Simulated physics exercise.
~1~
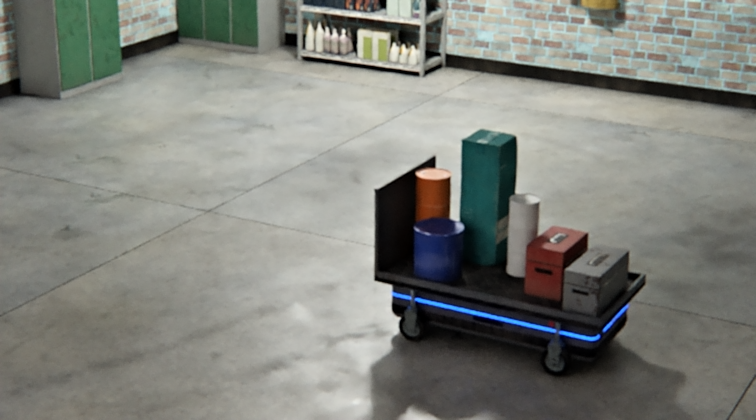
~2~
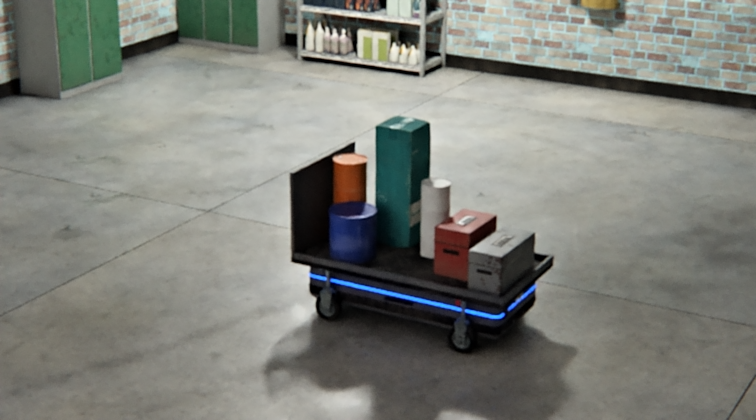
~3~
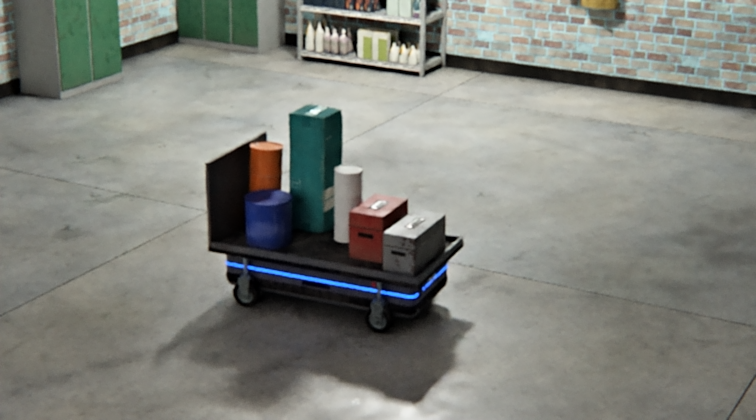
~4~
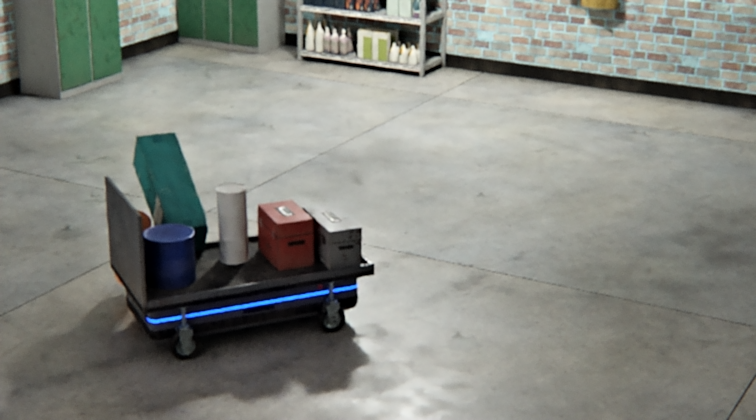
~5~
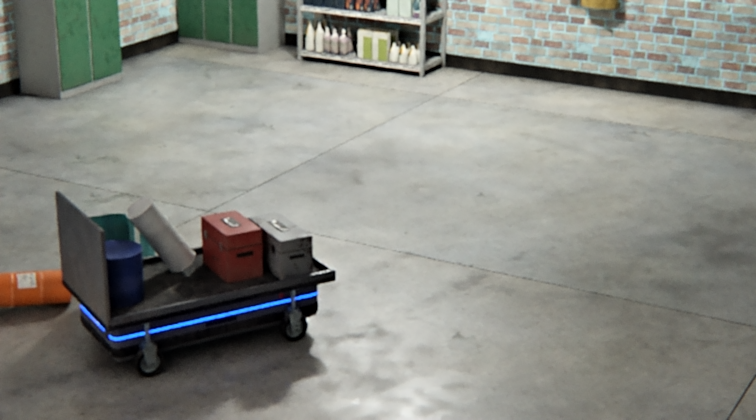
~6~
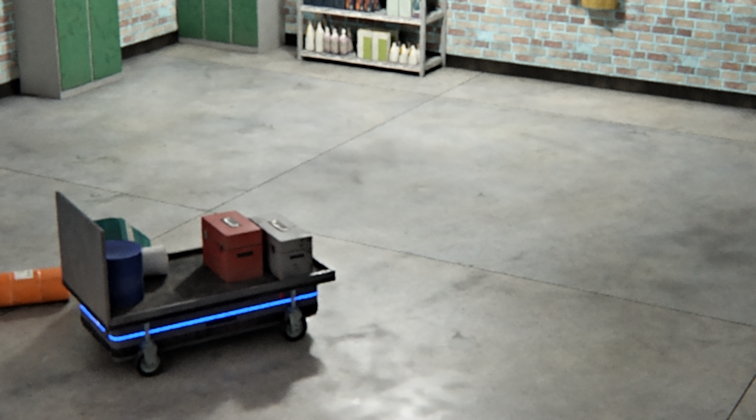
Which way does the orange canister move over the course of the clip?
The orange canister moves to the left, ending on its side on the floor near the left edge of the view.
In the video, a loaded flat cart rolls left across a concrete floor and turns, and the orange canister and tall turquoise box tip and fall off behind it; the cart stops with the white canister on its side and both toolboxes upright.
